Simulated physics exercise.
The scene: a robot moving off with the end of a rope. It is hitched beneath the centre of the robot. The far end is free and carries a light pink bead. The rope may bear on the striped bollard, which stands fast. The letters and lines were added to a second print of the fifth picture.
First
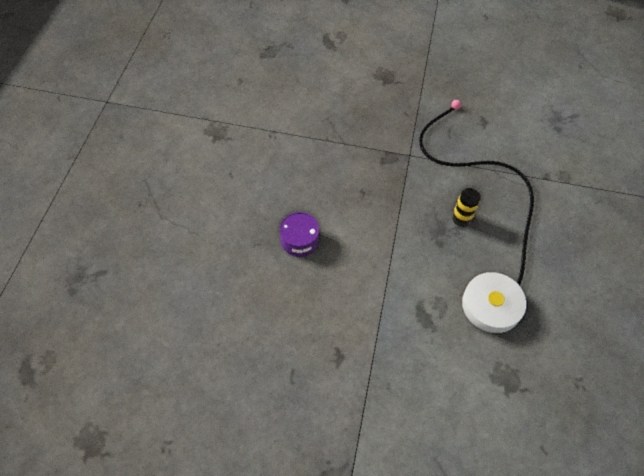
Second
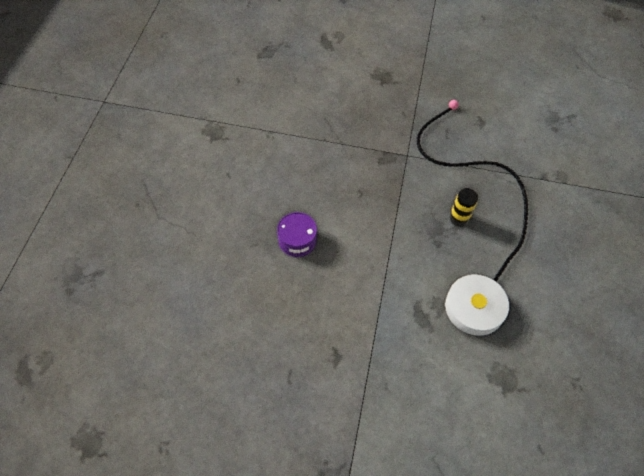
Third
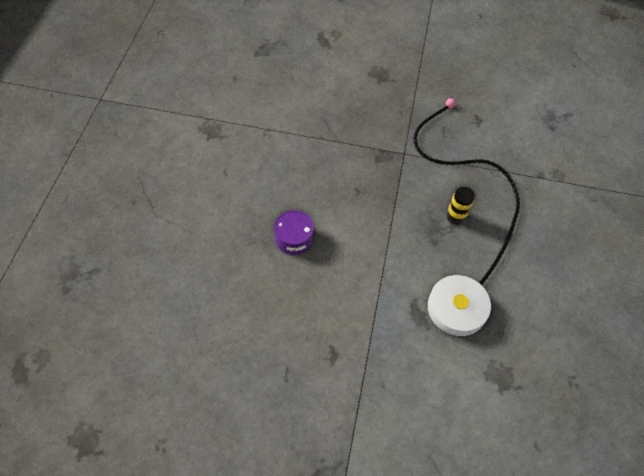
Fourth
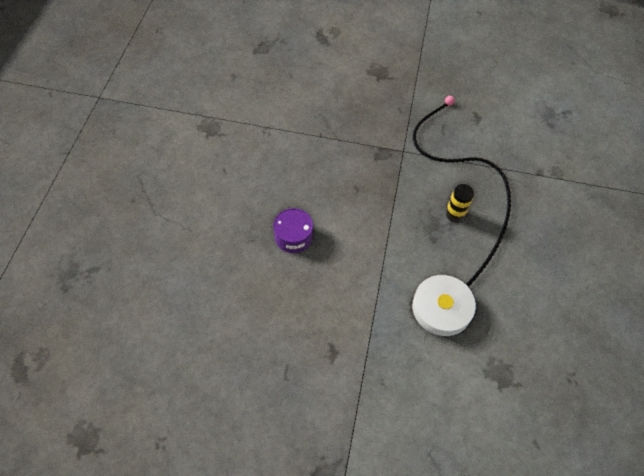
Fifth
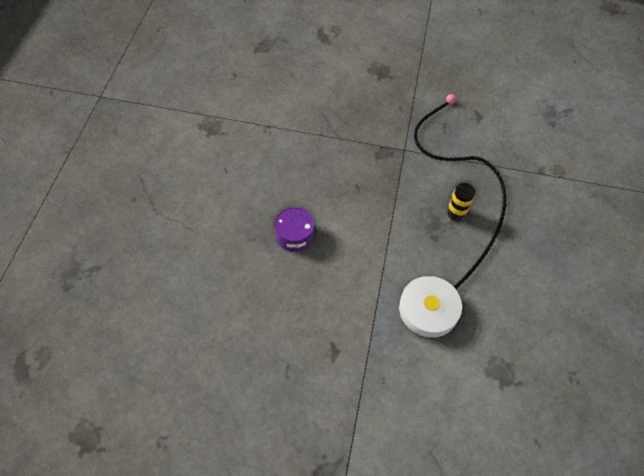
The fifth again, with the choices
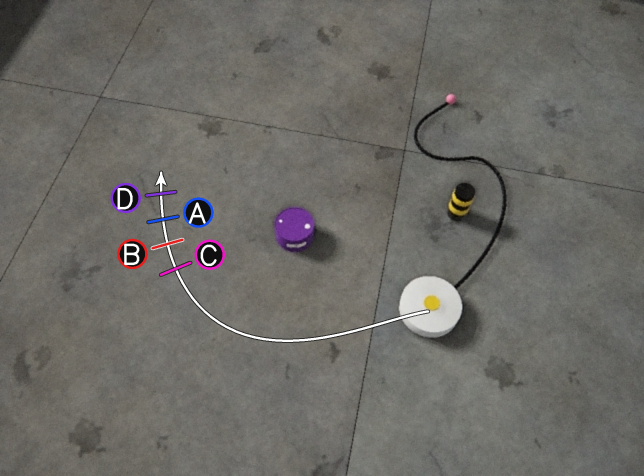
On a stained grey concrete floor, a white round robot with a yellow centre sits near a striped bollard and a purple tub, with a black rope curving from it to a pink bead. The robot slides steadily left, and the rope's lower part swings left with it while the bead stays almost still.
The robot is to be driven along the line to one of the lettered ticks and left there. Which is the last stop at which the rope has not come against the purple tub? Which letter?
No farther than B.
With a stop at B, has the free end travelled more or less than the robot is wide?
More.
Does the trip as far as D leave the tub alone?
No.
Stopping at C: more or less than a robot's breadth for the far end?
More.
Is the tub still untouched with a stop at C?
For that mark, yes.
On the copy, A at (163, 219); B at (168, 244); C at (176, 269); D at (161, 194); the route from (428, 311) via (219, 323) to (161, 173).
On B. First, robot (317, 335), middle of the rope (461, 225), free end (451, 99).
Then, robot (208, 312), middle of the rope (398, 257), free end (447, 141).
Finally, robot (165, 239), middle of the rope (358, 255), free end (455, 167); only the bollard has been touched, if anything.
By contrast, A brings the rope against the tub; C is safe but short; D brings the rope against the tub.
